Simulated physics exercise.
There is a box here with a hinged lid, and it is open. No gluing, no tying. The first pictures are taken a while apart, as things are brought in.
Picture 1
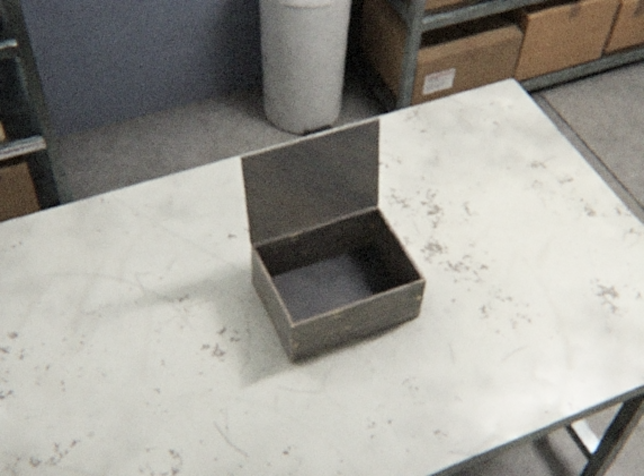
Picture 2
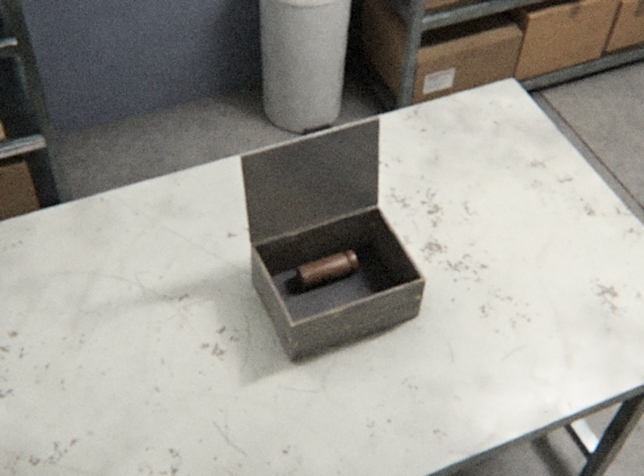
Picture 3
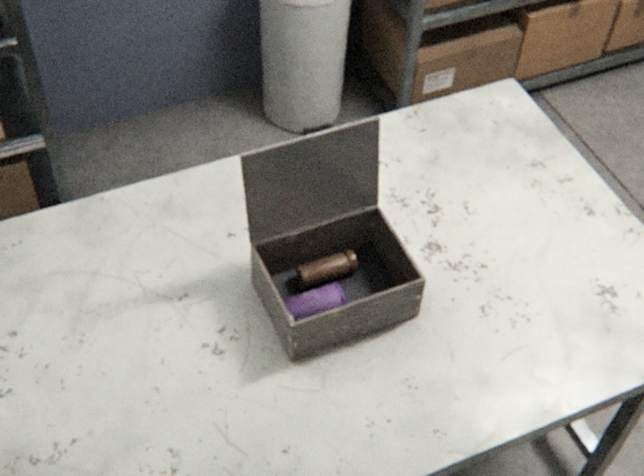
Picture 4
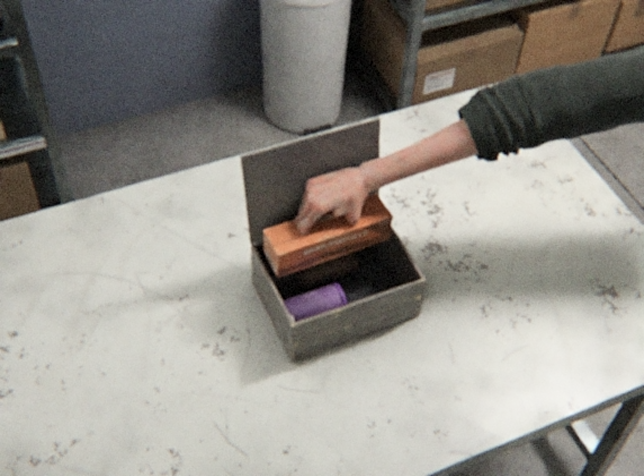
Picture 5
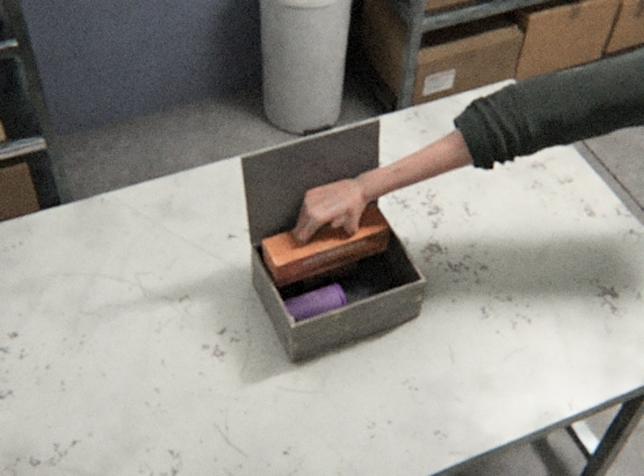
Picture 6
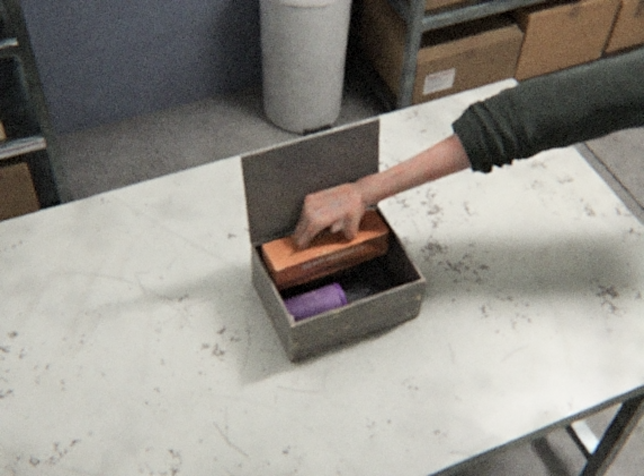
Brown shaker and then purple cylinder appearing in an open box, then a hand lowering an orange carton in behind the cylinder.
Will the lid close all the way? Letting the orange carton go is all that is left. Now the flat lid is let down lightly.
Yes, comes fully down.
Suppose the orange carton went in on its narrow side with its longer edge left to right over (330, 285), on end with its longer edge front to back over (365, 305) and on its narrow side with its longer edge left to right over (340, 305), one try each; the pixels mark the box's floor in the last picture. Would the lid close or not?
So: First shut tight, second open, third shut tight.
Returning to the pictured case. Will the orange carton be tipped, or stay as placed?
Once everything settles, it ends up at a slant.
Then, 0.40 s later than the last frame, orange carton tilted by 37° near (331, 273); brown shaker moved a little; purple tin moved a little.
Then, 1.40 s later than the last frame, lid 74° above the rim; orange carton tilted by 45° near (331, 277); purple tin moved a little; brown shaker moved a little.
Then, 1.70 s later than the last frame, lid 46° above the rim; orange carton tilted by 45° near (331, 277); purple tin moved a little; brown shaker moved a little.
Then, 2.00 s later than the last frame, lid 4° above the rim; orange carton tilted by 45° near (331, 277); purple tin moved a little; brown shaker moved a little.
When it is over, lid shut; lying over in the box, orange carton; the other 2 as before. End places, in pixels of the last picture, orange carton near (331, 277).
